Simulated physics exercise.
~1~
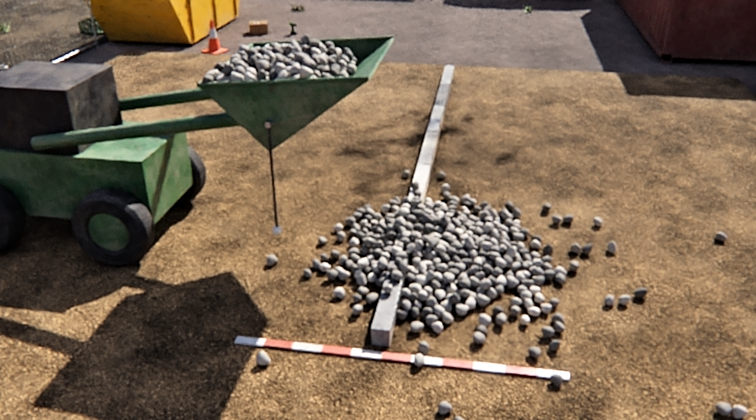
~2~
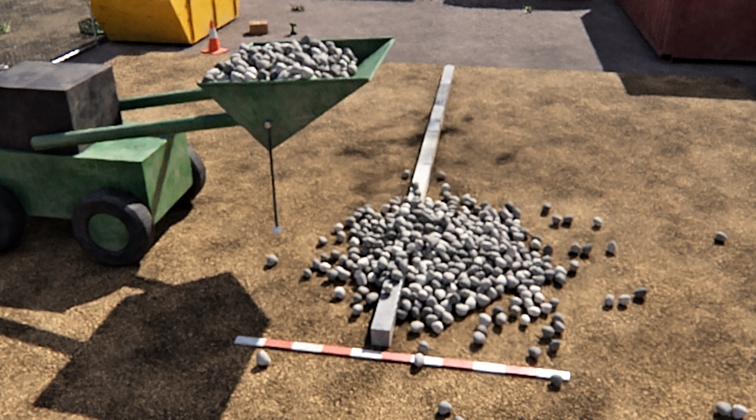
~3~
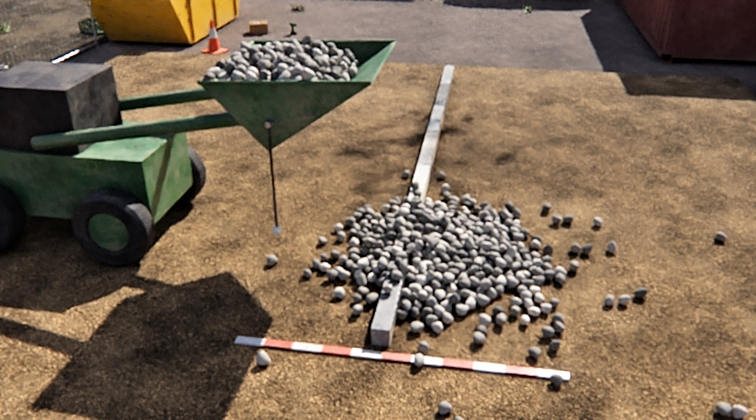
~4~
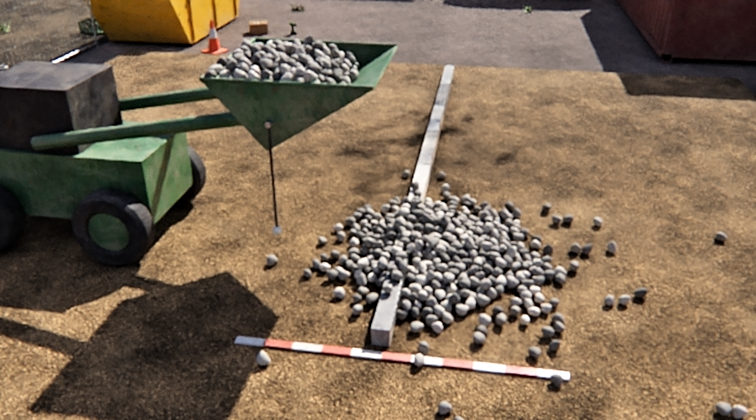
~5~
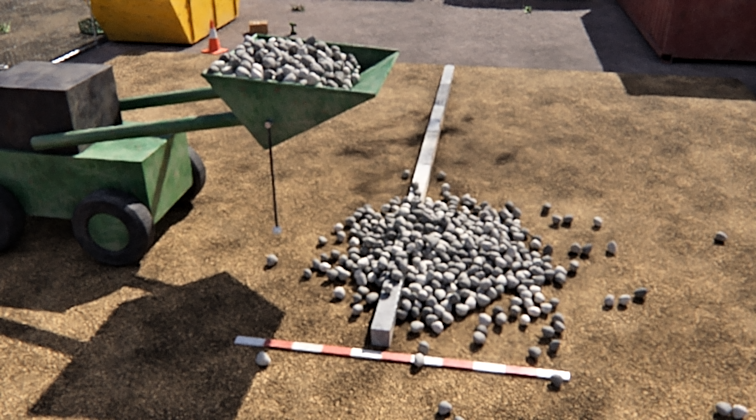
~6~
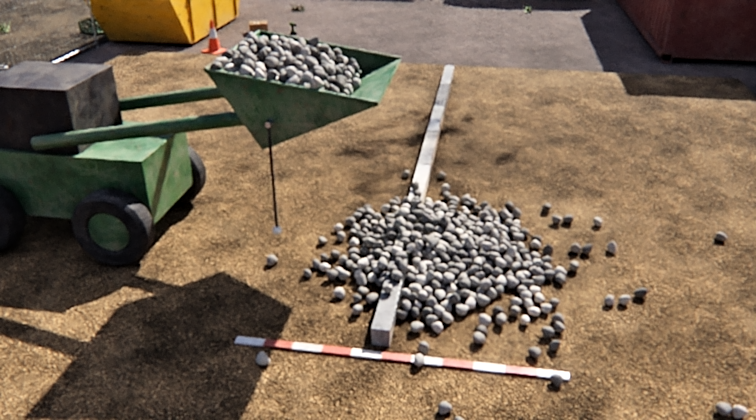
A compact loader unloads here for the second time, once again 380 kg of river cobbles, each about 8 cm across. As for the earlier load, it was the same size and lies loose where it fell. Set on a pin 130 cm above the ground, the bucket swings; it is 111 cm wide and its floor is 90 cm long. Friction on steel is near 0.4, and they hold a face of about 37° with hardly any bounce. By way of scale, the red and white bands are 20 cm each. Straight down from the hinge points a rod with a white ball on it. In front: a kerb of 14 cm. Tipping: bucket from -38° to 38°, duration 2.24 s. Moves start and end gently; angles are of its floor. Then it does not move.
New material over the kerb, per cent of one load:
54 per cent.
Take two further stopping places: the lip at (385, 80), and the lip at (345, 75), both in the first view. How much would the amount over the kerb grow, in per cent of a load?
First some 75, then 30 per cent.
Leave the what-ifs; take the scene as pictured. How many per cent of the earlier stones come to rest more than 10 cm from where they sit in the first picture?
Close to 10 in a hundred of them.
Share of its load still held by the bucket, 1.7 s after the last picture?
Roughly 20 per cent of its load.
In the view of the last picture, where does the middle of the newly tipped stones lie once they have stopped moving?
Their middle rests near (416, 239).
Then, 1.1 s after the last picture the floor is at 26°; in per cent of one load, 93 in the bucket, 29 on this side of the kerb, 78 over the kerb; the foremost stones are at (654, 293).
Then, 1.7 s after the last picture the floor is at 38°; in per cent of one load, 18 in the bucket, 71 on this side of the kerb, 111 over the kerb; the foremost stones are at (654, 293).
Then, 2.1 s after the last picture the floor is at 38°; in per cent of one load, 0 in the bucket, 74 on this side of the kerb, 127 over the kerb; the foremost stones are at (654, 293).
Then, 4.6 s after the last picture the floor is at 38°; in per cent of one load, 0 in the bucket, 69 on this side of the kerb, 131 over the kerb; the foremost stones are at (654, 293). Net gain over the kerb, 54.
